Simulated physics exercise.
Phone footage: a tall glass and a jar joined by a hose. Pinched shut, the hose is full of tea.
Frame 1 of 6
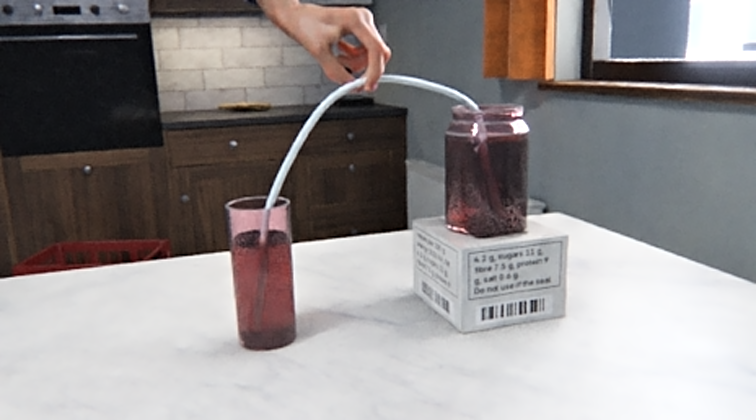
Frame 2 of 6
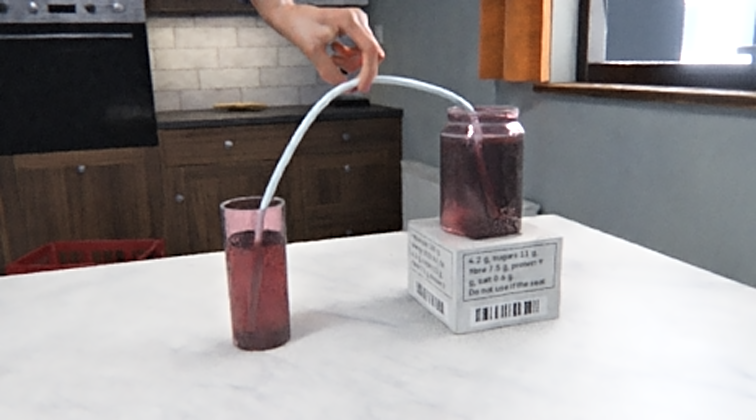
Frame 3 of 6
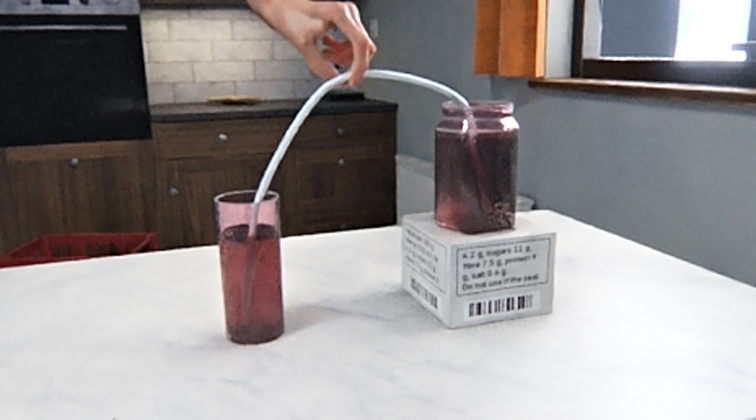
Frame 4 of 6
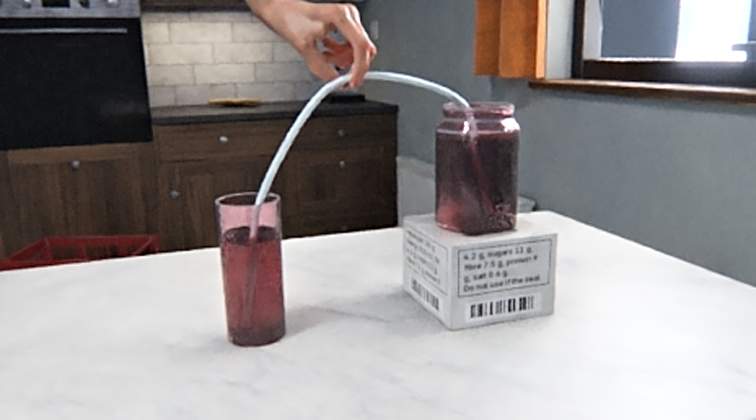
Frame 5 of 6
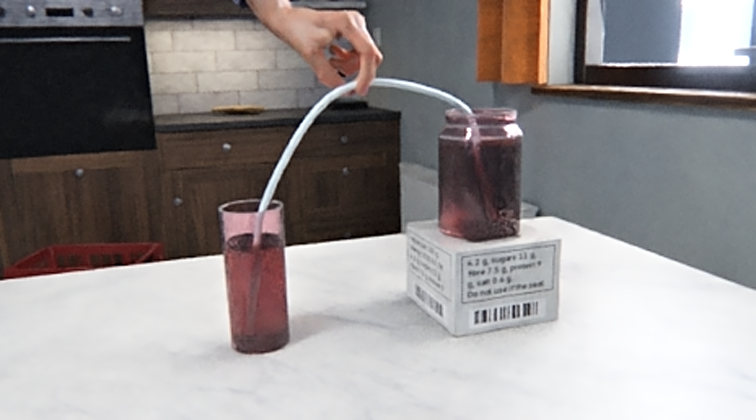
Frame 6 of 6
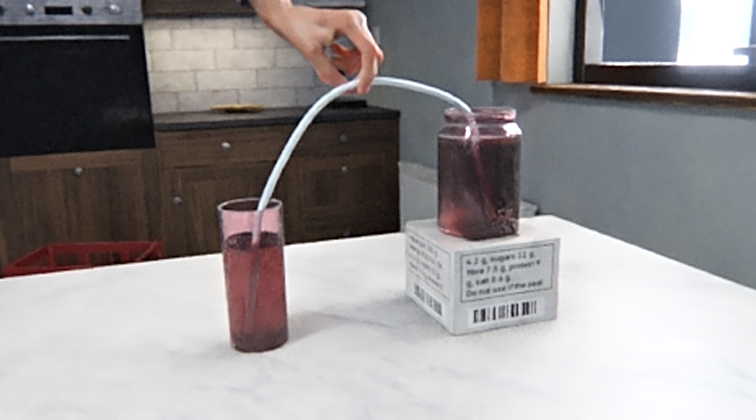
A hand holds a hose linking a tall glass and a raised jar, barely moving.
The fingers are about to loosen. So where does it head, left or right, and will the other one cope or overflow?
Flow - heads left, taker - overflows.
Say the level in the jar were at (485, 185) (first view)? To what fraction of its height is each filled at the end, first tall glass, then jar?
Levels, in order: Approx. 90 and 25 per cent.
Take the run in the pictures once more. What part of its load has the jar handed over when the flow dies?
As I figure it, 50 per cent of the contents.
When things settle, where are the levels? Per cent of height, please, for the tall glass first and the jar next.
It works out to around 100 per cent and then around 35 per cent.
A moment on, the tall glass is full to the brim; the jar is about two thirds full.
Further on, the tall glass is full to the brim; the jar is about half full; a puddle lies under the lower one.
When it is over, the tall glass is full to the brim; the jar is about a third full; a puddle lies under the lower one; the two surfaces are level.
